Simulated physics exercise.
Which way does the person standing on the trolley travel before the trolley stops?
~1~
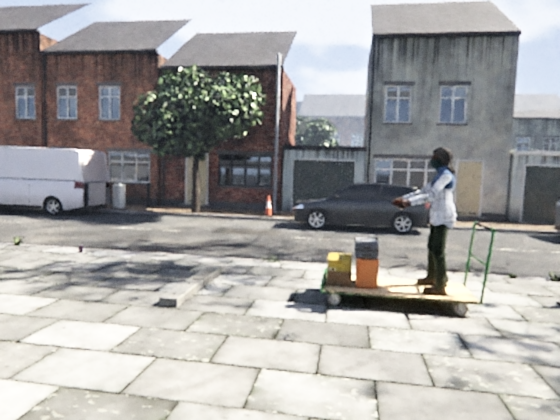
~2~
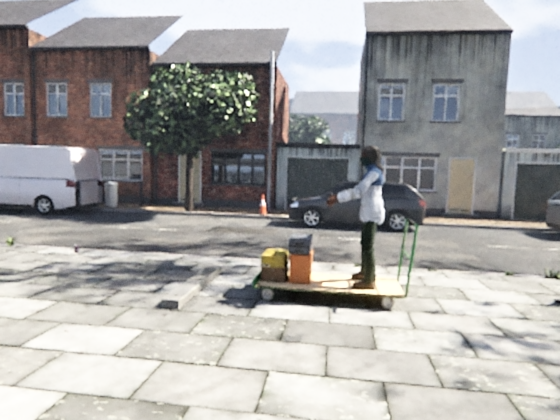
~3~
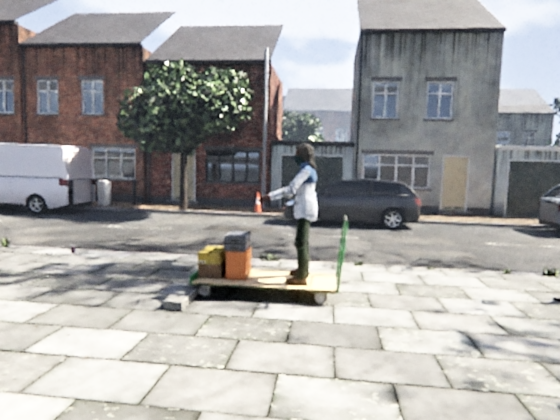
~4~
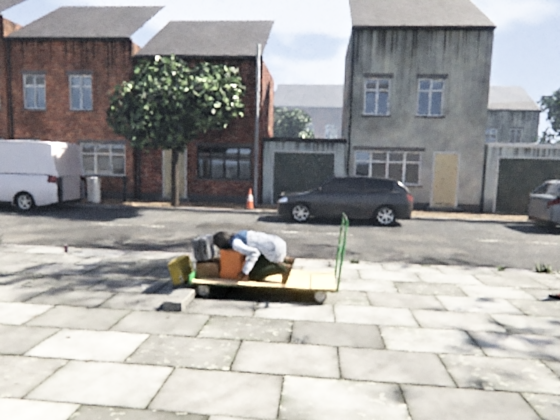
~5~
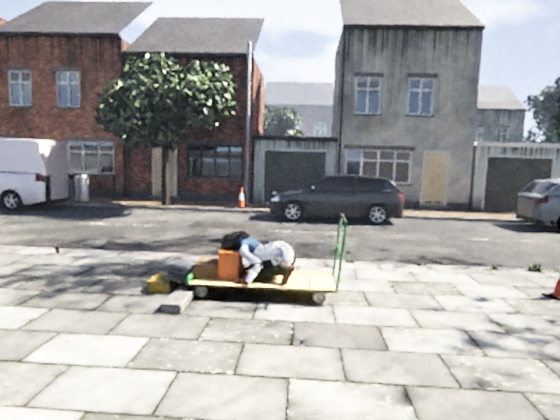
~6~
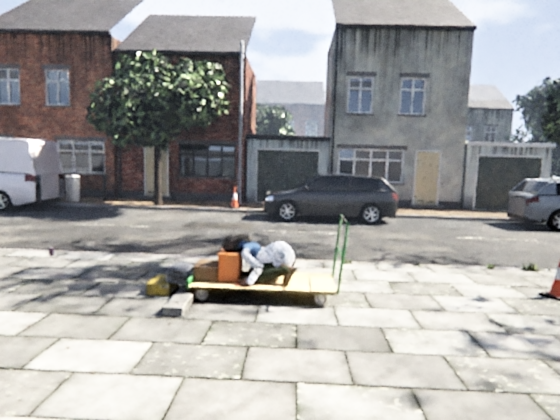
The person travels to the left, riding on the trolley as it rolls toward the low step.
On a paved street, a rolling trolley stops at a low step, toppling its rider and spilling luggage.
